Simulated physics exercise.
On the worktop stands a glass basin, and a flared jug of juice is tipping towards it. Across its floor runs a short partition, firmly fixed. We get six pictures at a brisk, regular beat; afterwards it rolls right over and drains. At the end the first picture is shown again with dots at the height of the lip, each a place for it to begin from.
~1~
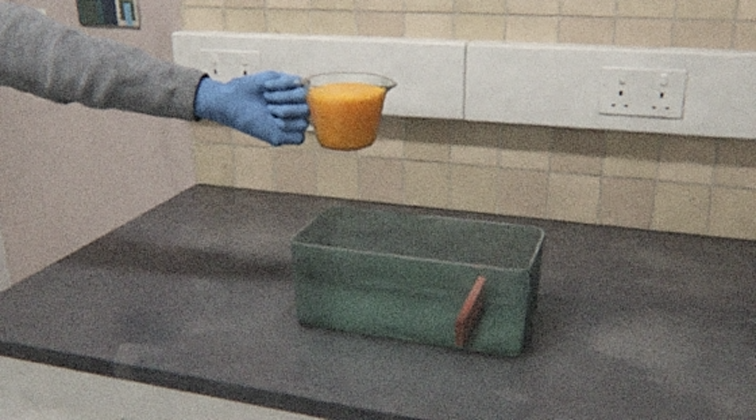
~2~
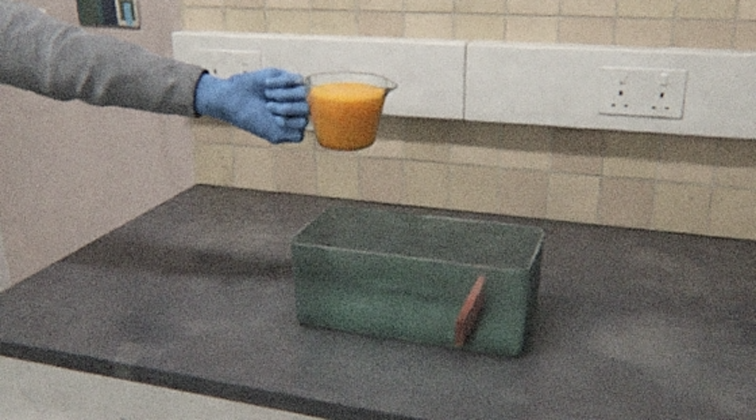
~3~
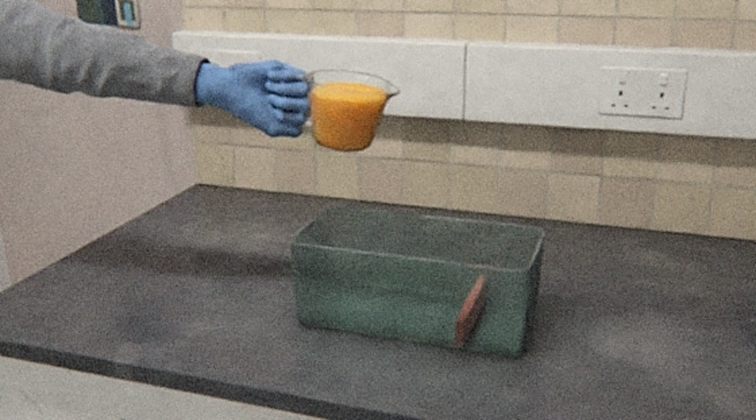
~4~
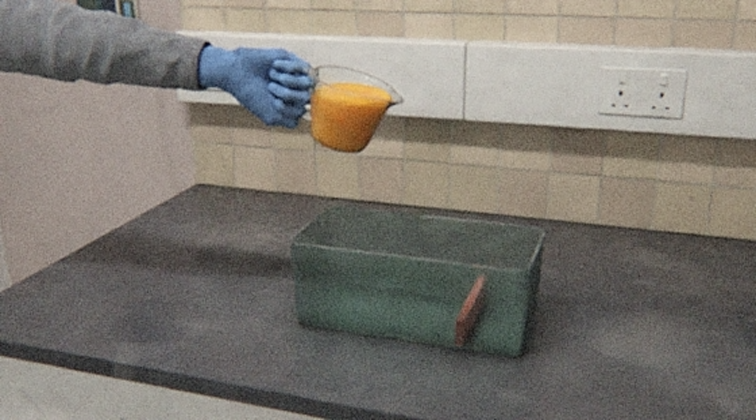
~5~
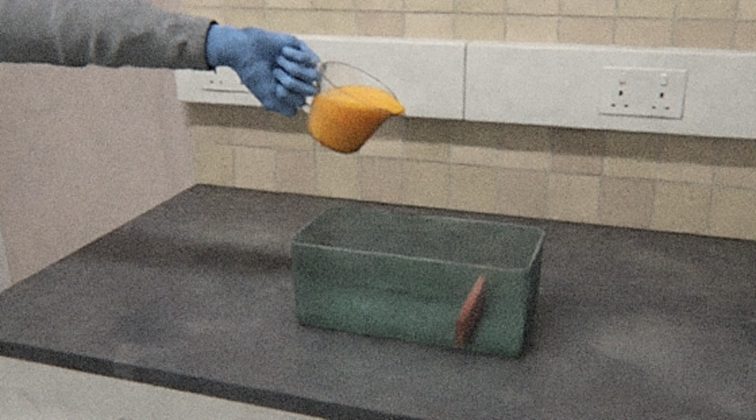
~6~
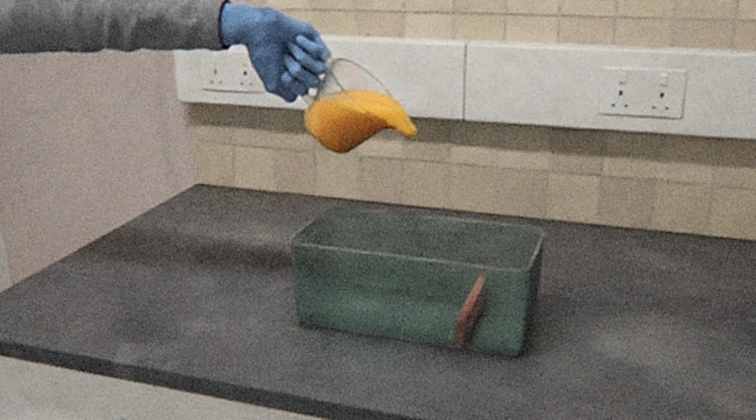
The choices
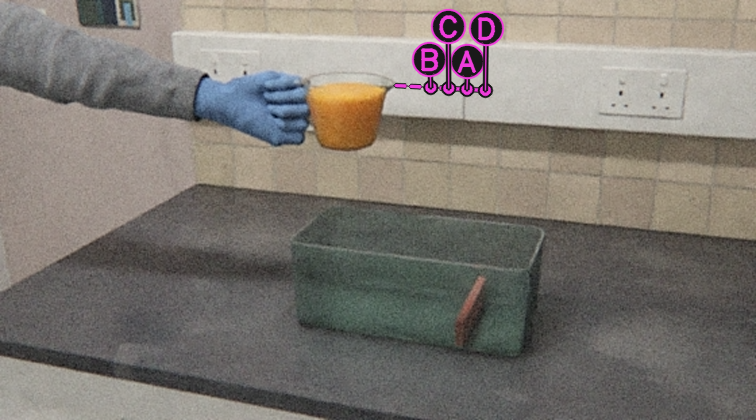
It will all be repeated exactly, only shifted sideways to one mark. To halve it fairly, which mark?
C.
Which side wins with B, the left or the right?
The left one.
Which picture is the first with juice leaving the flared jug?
Picture 5.
On the marked copy, A at (466, 89); B at (430, 87); C at (448, 88); D at (485, 90).
With A, about 37 % ends left of the wall and 60 % right of it; 3 % is lost outside.
With B, about 71 % ends left of the wall and 26 % right of it; 3 % is lost outside.
With C, about 50 % ends left of the wall and 45 % right of it; 5 % is lost outside.
With D, about 26 % ends left of the wall and 68 % right of it; 6 % is lost outside.
